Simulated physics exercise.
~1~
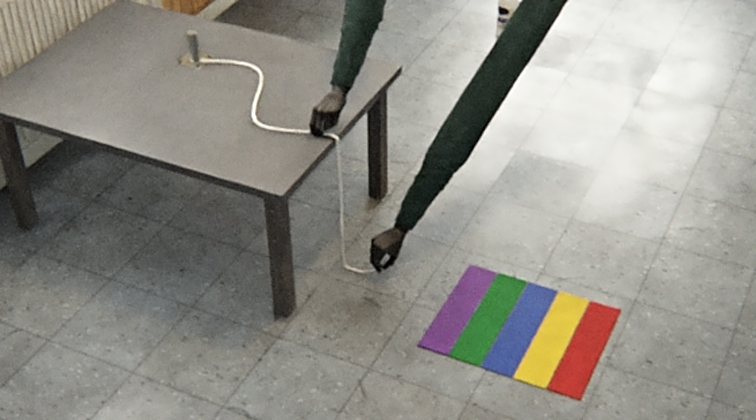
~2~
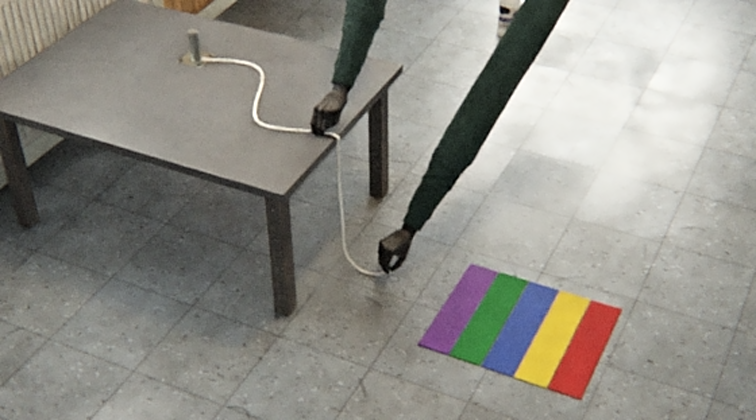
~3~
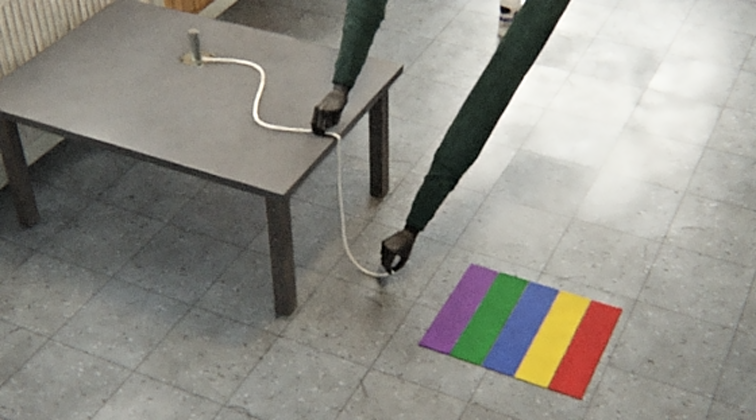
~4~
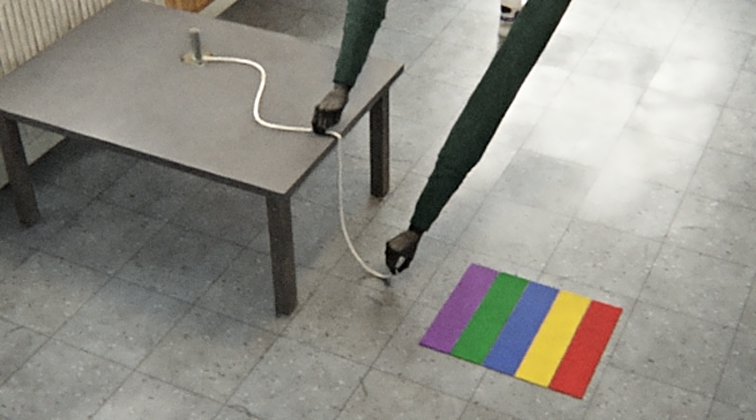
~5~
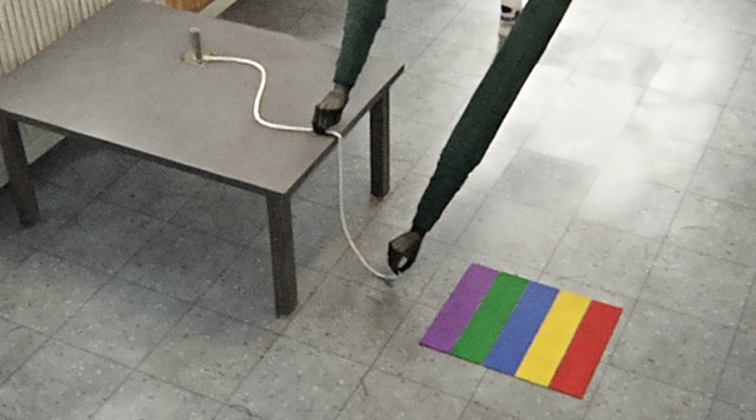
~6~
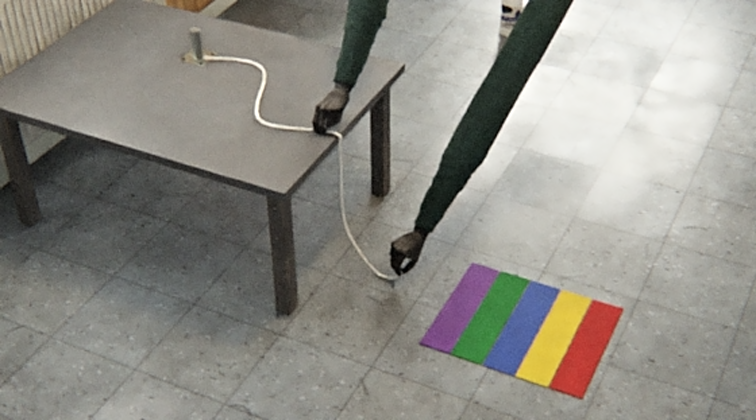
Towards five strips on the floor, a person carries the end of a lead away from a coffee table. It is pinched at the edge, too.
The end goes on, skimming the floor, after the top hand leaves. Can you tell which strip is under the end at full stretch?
Yes, the blue one.
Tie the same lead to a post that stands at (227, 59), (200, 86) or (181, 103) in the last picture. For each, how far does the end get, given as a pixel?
Pixels, try by try: About (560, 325), (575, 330), (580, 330).
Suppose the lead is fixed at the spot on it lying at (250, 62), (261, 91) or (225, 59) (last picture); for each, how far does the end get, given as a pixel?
That would be (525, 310) for the first, (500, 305) for the second and (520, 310) for the third.
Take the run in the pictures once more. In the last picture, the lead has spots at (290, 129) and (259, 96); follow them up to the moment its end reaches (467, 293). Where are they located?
One lands at (337, 131), the other at (287, 98).
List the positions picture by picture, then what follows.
End (382, 269); purple (442, 335); green (473, 345); blue (505, 356); yellow (538, 366); red (572, 378), in the first picture.
End (390, 271); lead through (232, 61) (261, 87) (264, 125) (333, 136) (340, 194) (345, 249), in the second picture.
End (392, 271), in the third picture.
End (397, 272); lead through (234, 60) (262, 86) (265, 124) (335, 135) (340, 193) (352, 249), in the fourth picture.
End (399, 272), in the fifth picture.
End (402, 273); lead through (234, 60) (263, 85) (266, 124) (335, 134) (341, 192) (358, 249), in the sixth picture.
Soon after, end near (467, 293); over purple.
After that, end near (507, 306); over green.
At the stop, end near (529, 313); over blue. It halts on the blue strip.
